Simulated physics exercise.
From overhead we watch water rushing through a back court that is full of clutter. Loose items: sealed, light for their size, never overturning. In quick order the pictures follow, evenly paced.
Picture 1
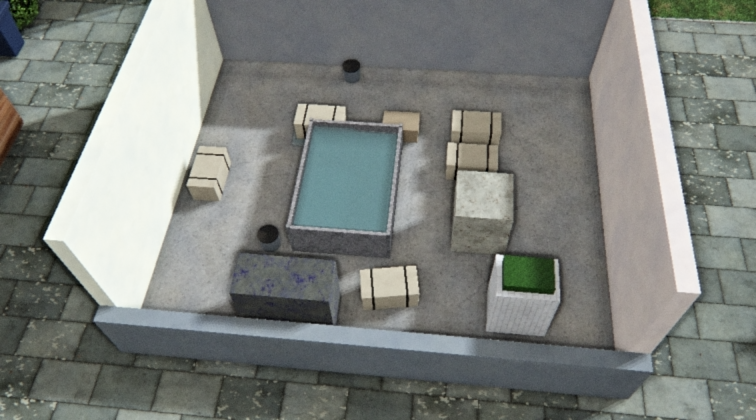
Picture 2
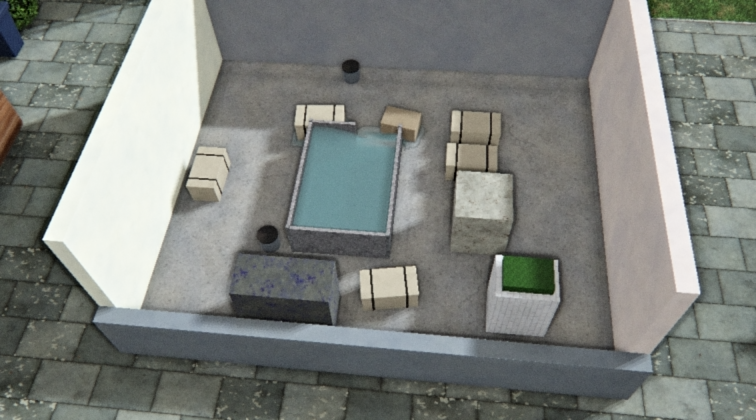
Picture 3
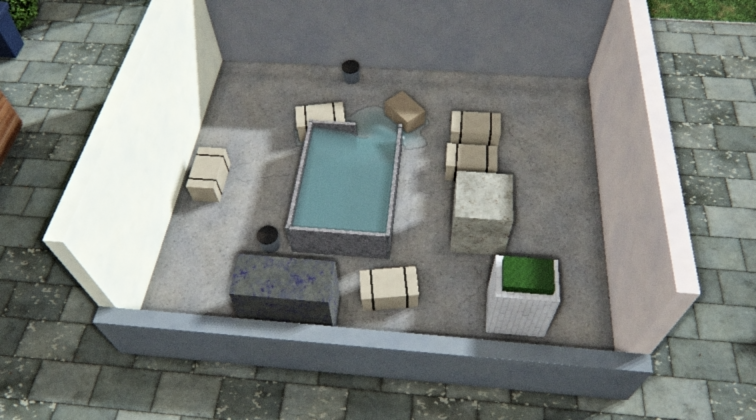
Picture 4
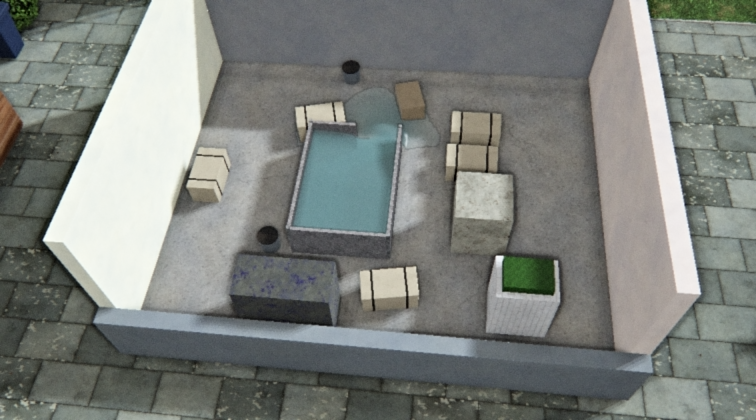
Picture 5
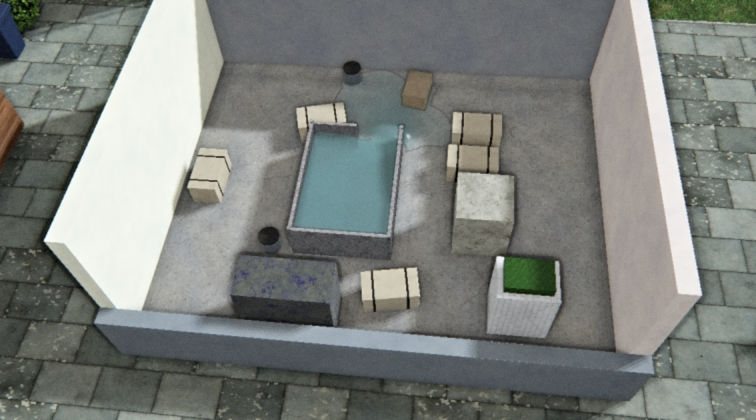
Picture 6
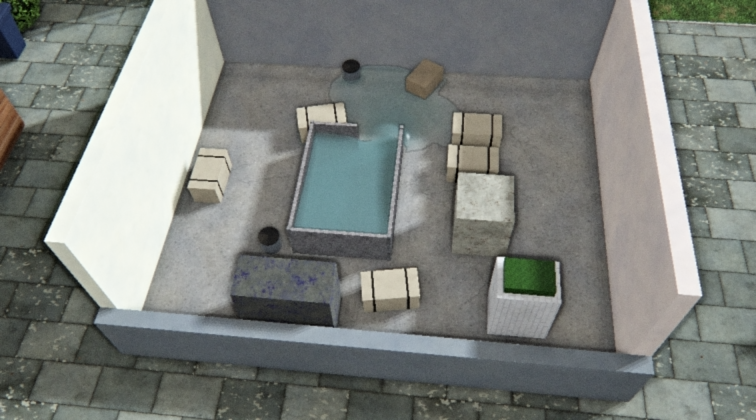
In a walled court, water spills from a tank's back edge and pushes a crate away.
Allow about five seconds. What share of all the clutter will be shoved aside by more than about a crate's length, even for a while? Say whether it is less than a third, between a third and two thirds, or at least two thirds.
It is less than a third.
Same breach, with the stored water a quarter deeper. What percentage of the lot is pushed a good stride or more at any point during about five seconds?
My estimate is around 40 percent.
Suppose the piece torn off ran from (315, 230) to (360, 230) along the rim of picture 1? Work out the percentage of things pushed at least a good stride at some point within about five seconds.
Estimate: Roughly 20 per cent.
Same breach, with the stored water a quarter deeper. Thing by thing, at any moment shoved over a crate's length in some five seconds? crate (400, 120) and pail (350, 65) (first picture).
Order as asked - carried at least that far, carried at least that far.
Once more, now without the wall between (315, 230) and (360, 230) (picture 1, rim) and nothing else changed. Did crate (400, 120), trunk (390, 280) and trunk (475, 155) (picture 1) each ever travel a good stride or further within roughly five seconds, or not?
Same order as named: Not sent that far; sent that far; not sent that far.
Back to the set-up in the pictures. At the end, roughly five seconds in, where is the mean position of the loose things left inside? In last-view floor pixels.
Around pixel (370, 196).
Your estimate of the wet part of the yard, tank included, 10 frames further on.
About 30 in a hundred.
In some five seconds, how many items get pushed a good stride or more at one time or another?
That gives 2.
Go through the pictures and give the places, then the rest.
A crate at (401, 121) rests on the ground; a trunk at (320, 115) rests on the ground; 0 of 8 have shifted, in the first picture.
A crate at (401, 118), on the bottom, close to its start; a trunk at (320, 115), on the bottom, close to its start; 1 of 8 have shifted, in the second picture.
A crate at (405, 106), on the bottom, a stride from its start; a trunk at (320, 114) rests on the ground, close to its start; 2 of 8 have shifted, in the third picture.
A crate at (410, 95), on the bottom, a stride from its start; a trunk at (320, 114) rests on the ground, close to its start; 2 of 8 have shifted, in the fourth picture.
A crate at (418, 84), on the bottom, a stride from its start; a trunk at (321, 115), on the bottom, close to its start; 2 of 8 have shifted, in the fifth picture.
A crate at (425, 73), on the bottom, a stride from its start; a trunk at (322, 115), on the bottom, close to its start; 2 of 8 have shifted, in the sixth picture.
A moment on, 1 of 8 are well off their spots; 2 afloat.
Next, 2 of 8 are well off their spots; 1 afloat.
Later, 2 of 8 are well off their spots; 1 afloat.
In the end, 2 of 8 are well off their spots, and 2 have been at some point; 1 afloat.
